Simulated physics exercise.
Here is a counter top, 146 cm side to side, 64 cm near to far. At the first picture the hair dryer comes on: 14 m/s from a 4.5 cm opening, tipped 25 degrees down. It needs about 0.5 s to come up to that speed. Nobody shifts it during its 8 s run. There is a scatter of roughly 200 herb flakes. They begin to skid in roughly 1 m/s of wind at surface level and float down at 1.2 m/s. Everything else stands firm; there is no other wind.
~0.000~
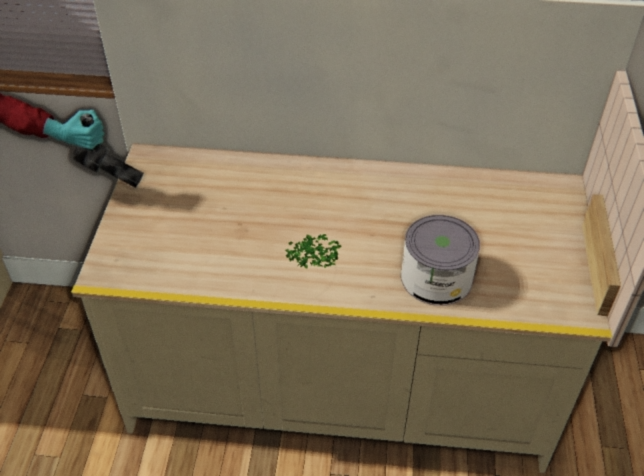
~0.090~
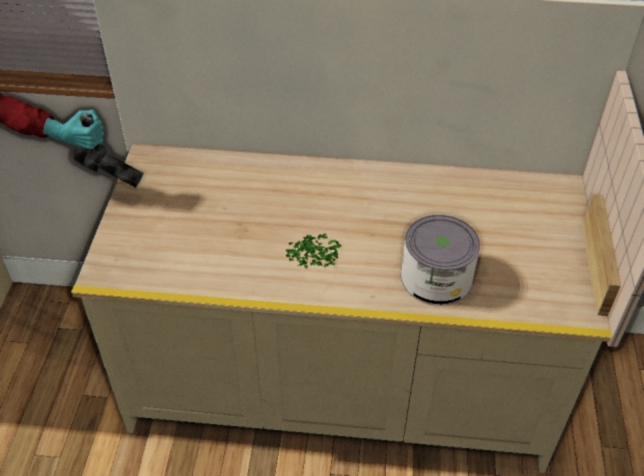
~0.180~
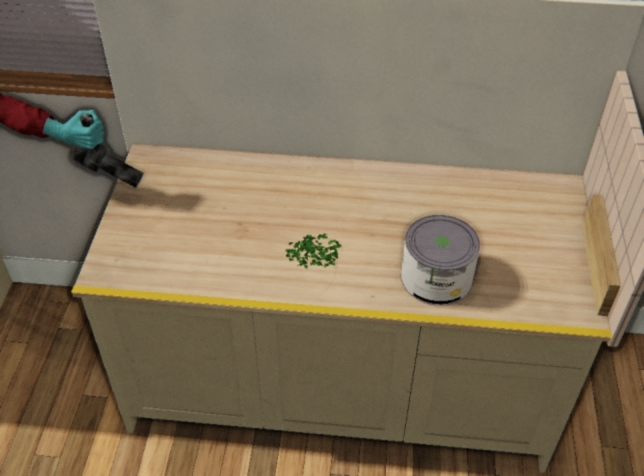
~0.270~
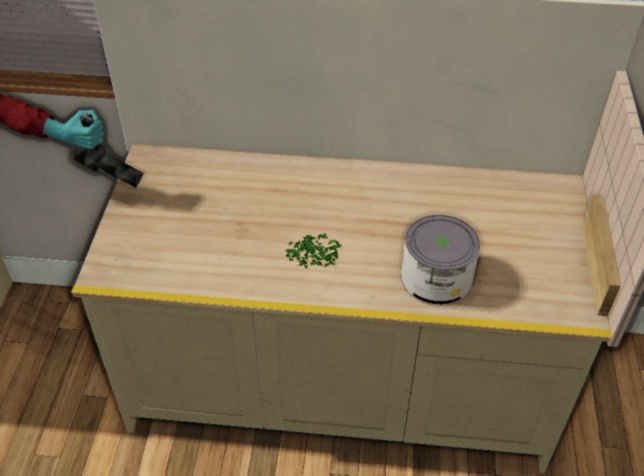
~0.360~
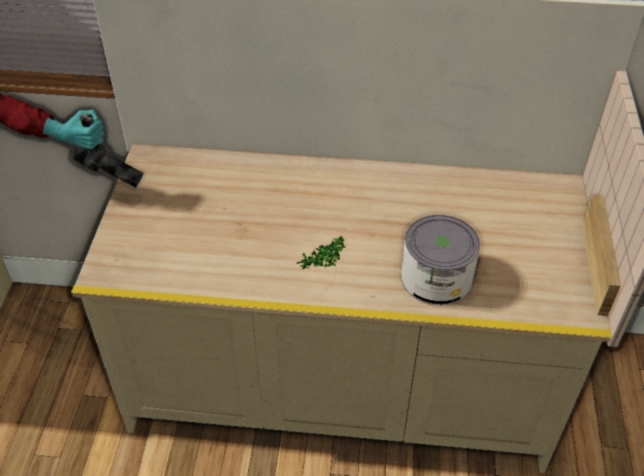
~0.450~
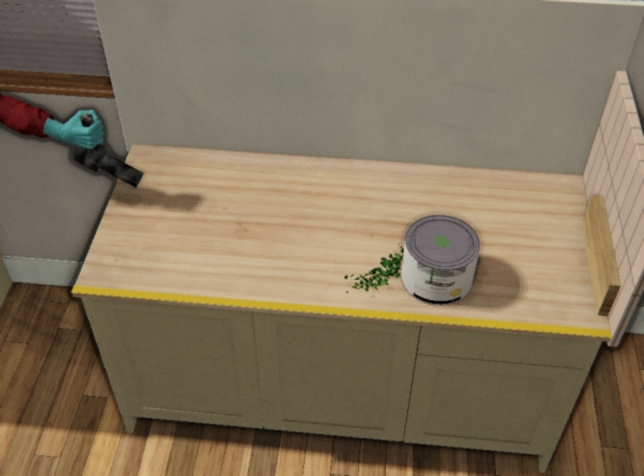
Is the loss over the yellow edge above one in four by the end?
Answer: Yes.
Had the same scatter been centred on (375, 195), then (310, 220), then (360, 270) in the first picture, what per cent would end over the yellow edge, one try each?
In turn about 0 %, 30 %, 100 %.
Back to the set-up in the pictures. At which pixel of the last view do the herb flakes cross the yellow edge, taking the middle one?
Around (436, 323).
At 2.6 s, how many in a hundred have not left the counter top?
Some 10 per cent.
After 1.6 s the count stands so, 88 % are over the yellow edge.
After 2.6 s the count stands so, 90 % are over the yellow edge.
After 4.4 s the count stands so, 92 % are over the yellow edge.
After 8.0 s, at the end, 93 % are over the yellow edge.
